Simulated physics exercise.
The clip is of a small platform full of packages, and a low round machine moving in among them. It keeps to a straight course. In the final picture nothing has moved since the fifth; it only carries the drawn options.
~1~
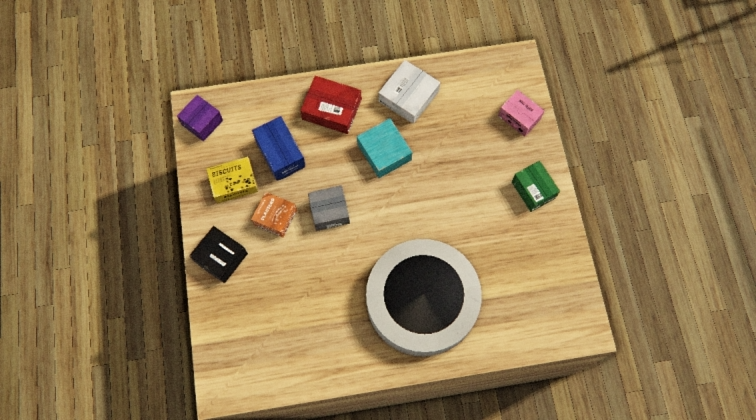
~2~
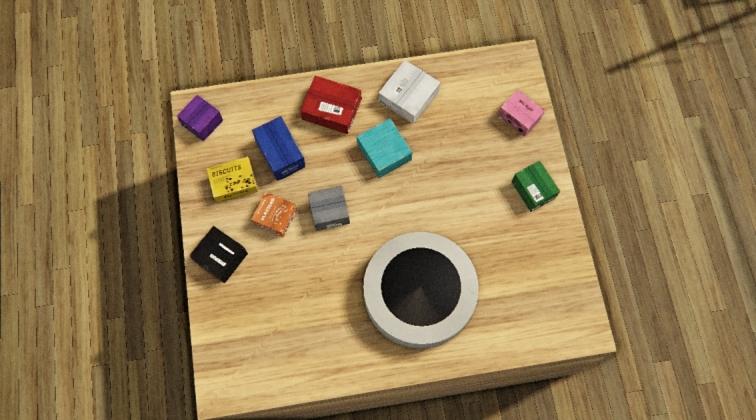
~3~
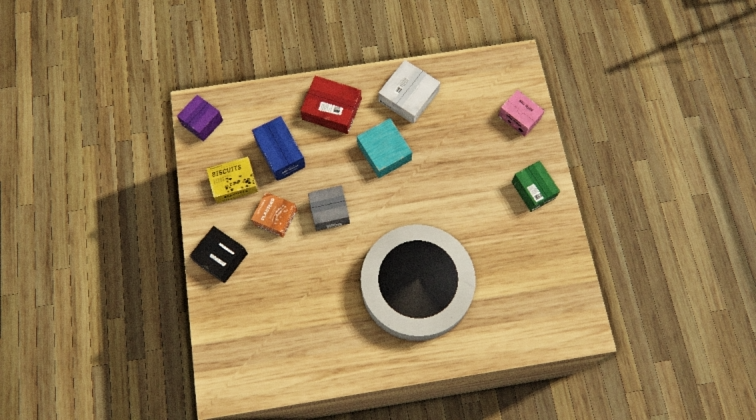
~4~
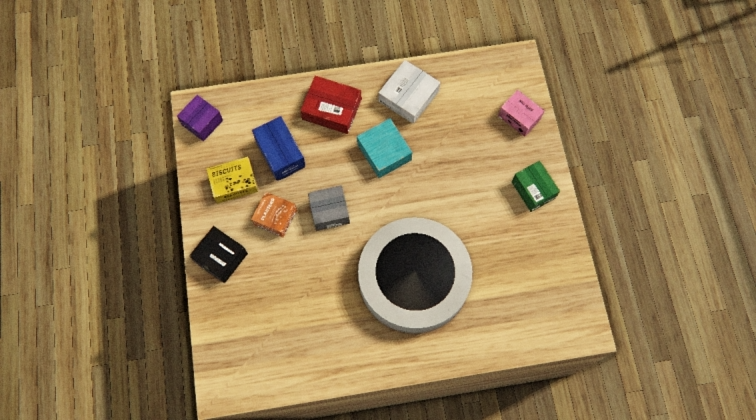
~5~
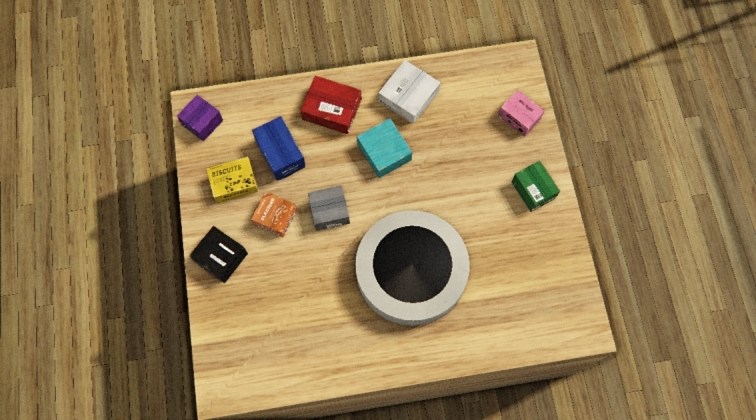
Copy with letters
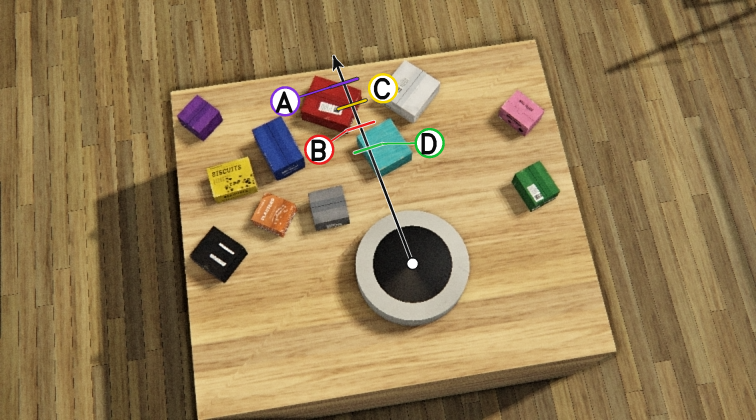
The round robot slides slowly up and slightly left on a platform of colourful boxes.
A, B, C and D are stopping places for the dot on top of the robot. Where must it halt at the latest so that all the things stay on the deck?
No farther than B.
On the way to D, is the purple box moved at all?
By then, no.
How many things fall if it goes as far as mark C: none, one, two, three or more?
In all, two.
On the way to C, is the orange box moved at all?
No.
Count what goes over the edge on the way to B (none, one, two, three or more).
In all, none.
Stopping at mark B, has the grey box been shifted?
Yes.
On the copy, A at (344, 83); B at (360, 126); C at (352, 105); D at (369, 148); the arrow from (413, 264) to (334, 56); the white dot at (413, 264).
On B. First, robot (392, 216); turquoise crate (384, 144); grey box (317, 199).
Then, robot (374, 167); white parcel (418, 72); red parcel (330, 102).
Finally, robot (361, 133); red parcel (311, 74); turquoise crate (364, 69); nothing has fallen.
By contrast, A drops the turquoise crate and red parcel; C drops the turquoise crate and red parcel; D is safe but short.
